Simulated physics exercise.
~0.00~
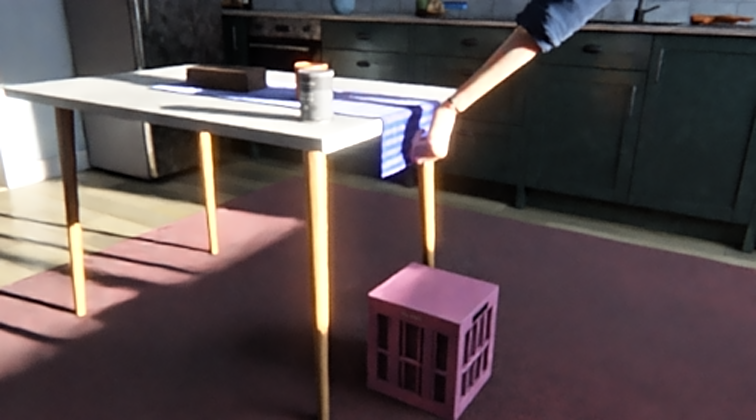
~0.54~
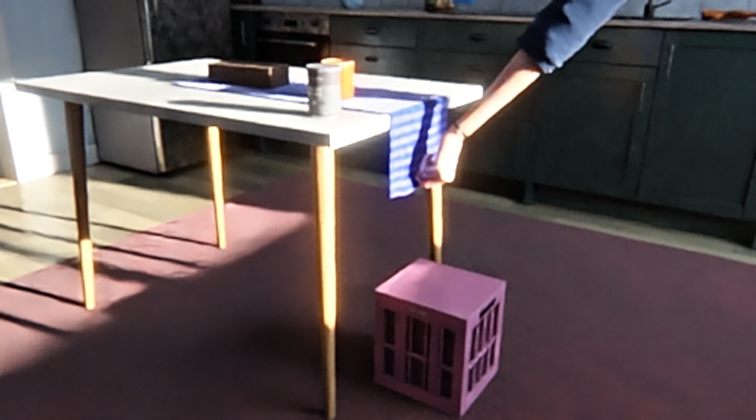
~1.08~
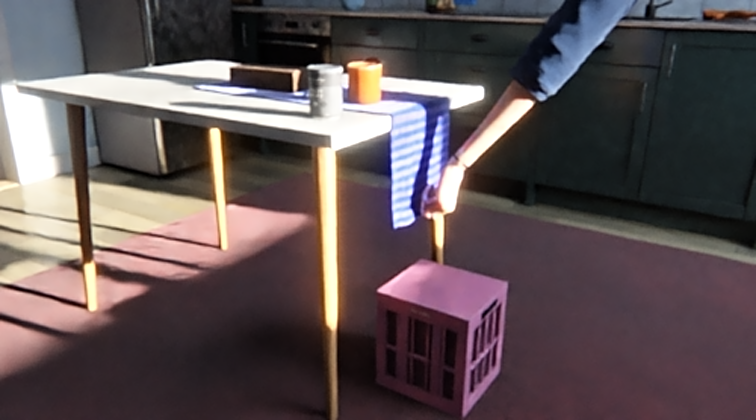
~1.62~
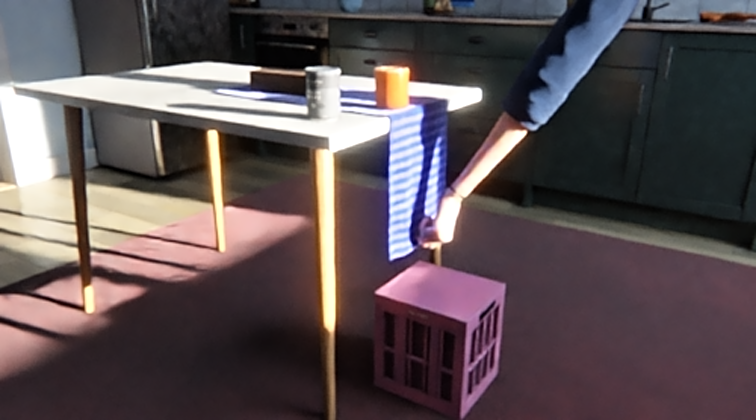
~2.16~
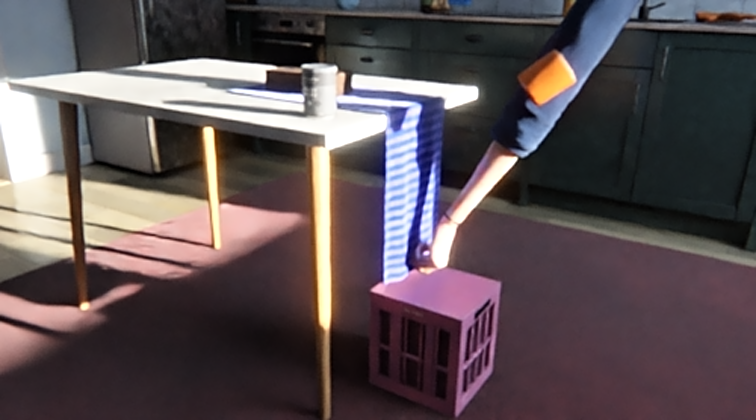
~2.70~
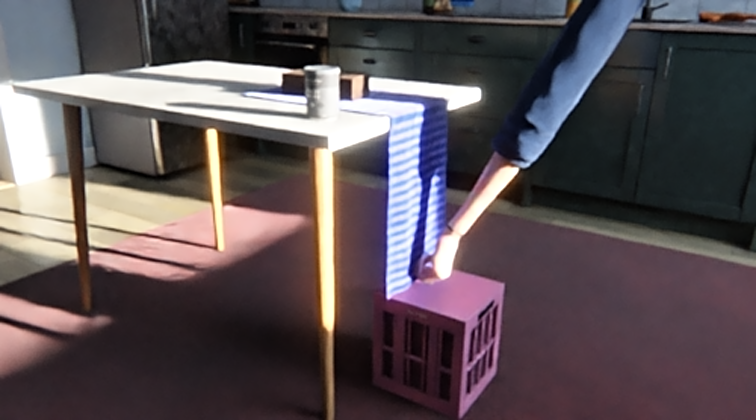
In a kitchen, a hand pulls a blue scarf down to a pink crate, tipping an orange mug off the table.
